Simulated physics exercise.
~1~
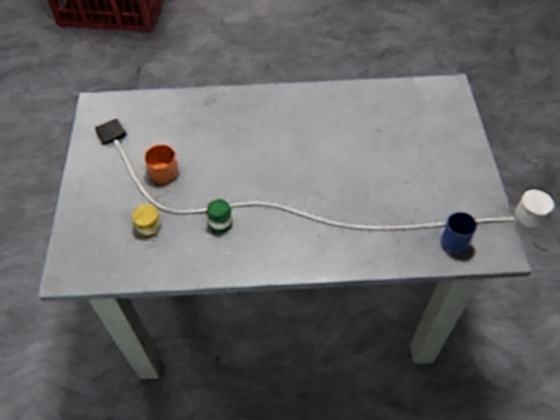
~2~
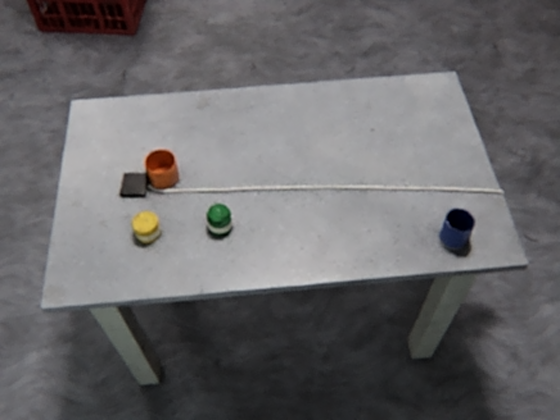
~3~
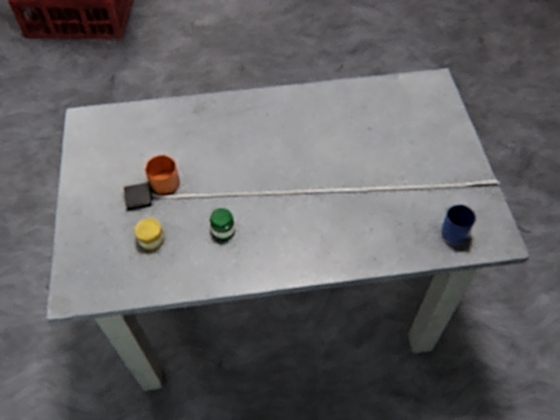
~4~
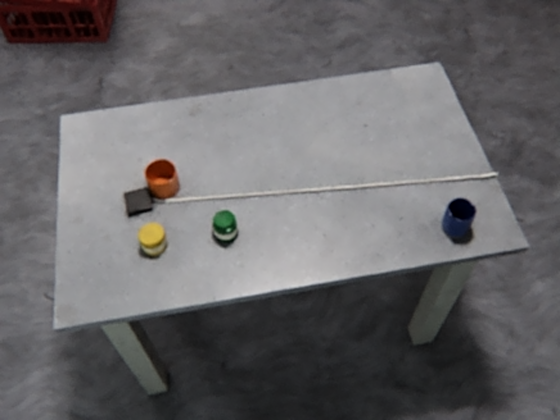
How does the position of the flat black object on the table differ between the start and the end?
At the start it lies near the far left corner, behind and to the left of the orange mug. By the end it is nearer the front and a little further right, close beside the mug's left side and just behind the yellow tin.
